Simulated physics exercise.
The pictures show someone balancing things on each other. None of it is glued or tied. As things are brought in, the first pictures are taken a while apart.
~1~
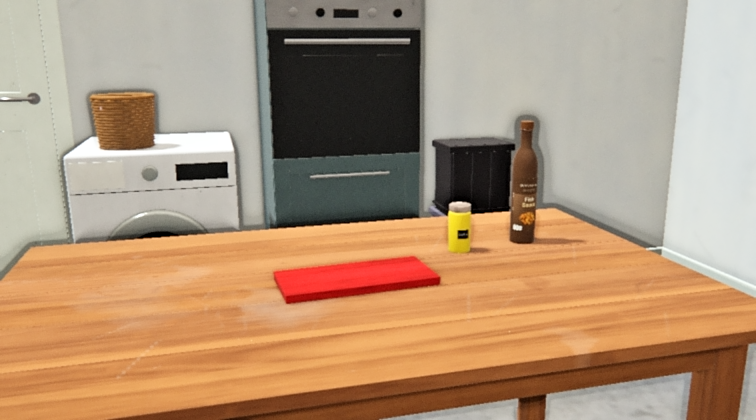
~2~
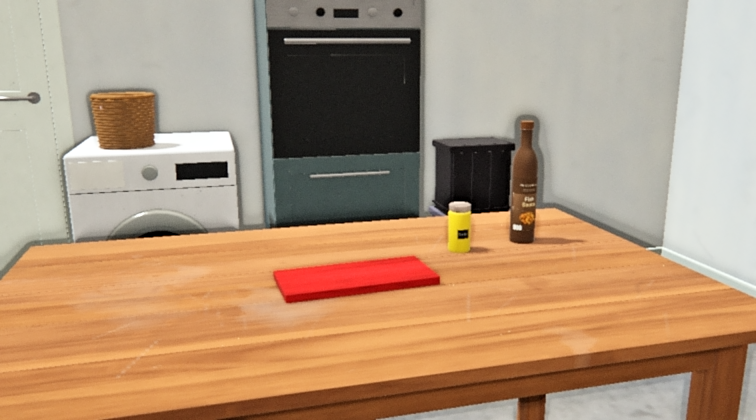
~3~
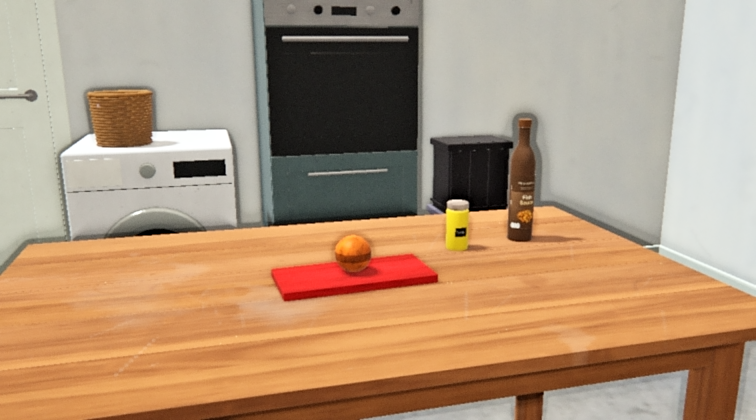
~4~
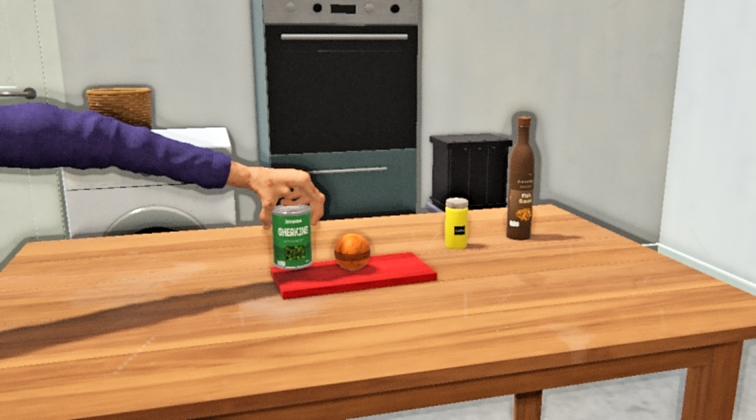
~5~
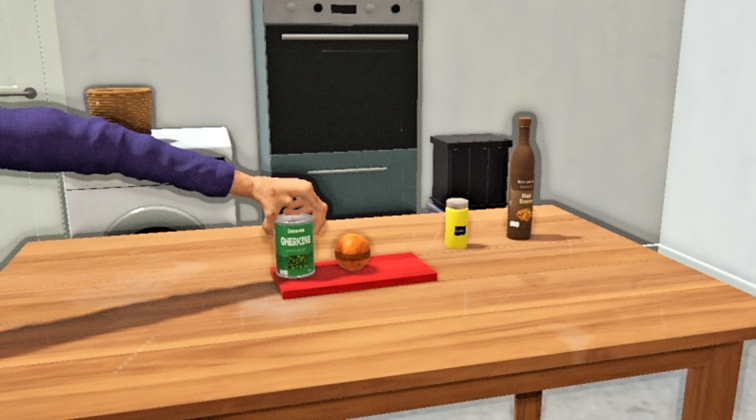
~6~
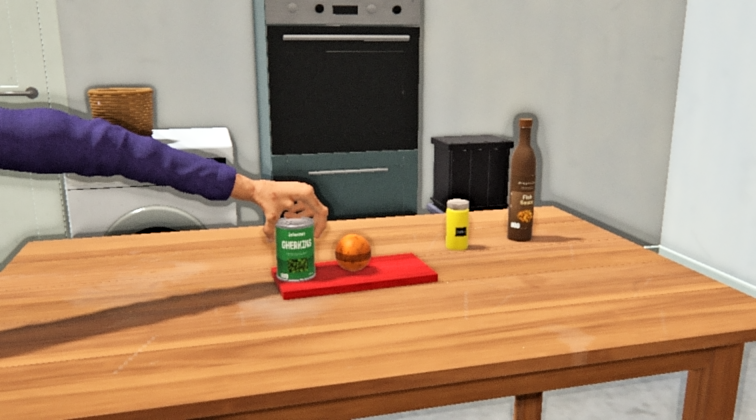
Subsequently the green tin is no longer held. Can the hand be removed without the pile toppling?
Stays standing.
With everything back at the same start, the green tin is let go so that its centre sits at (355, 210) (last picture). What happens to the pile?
What happens next is that it tips over.
Then, 0.20 s on from there, no change.
Then, 0.50 s on from there, green tin resting near (295, 249).
In the end, all 5 unmoved. At the end, from the last picture's camera, green tin near (295, 249). The pile keeps its balance.
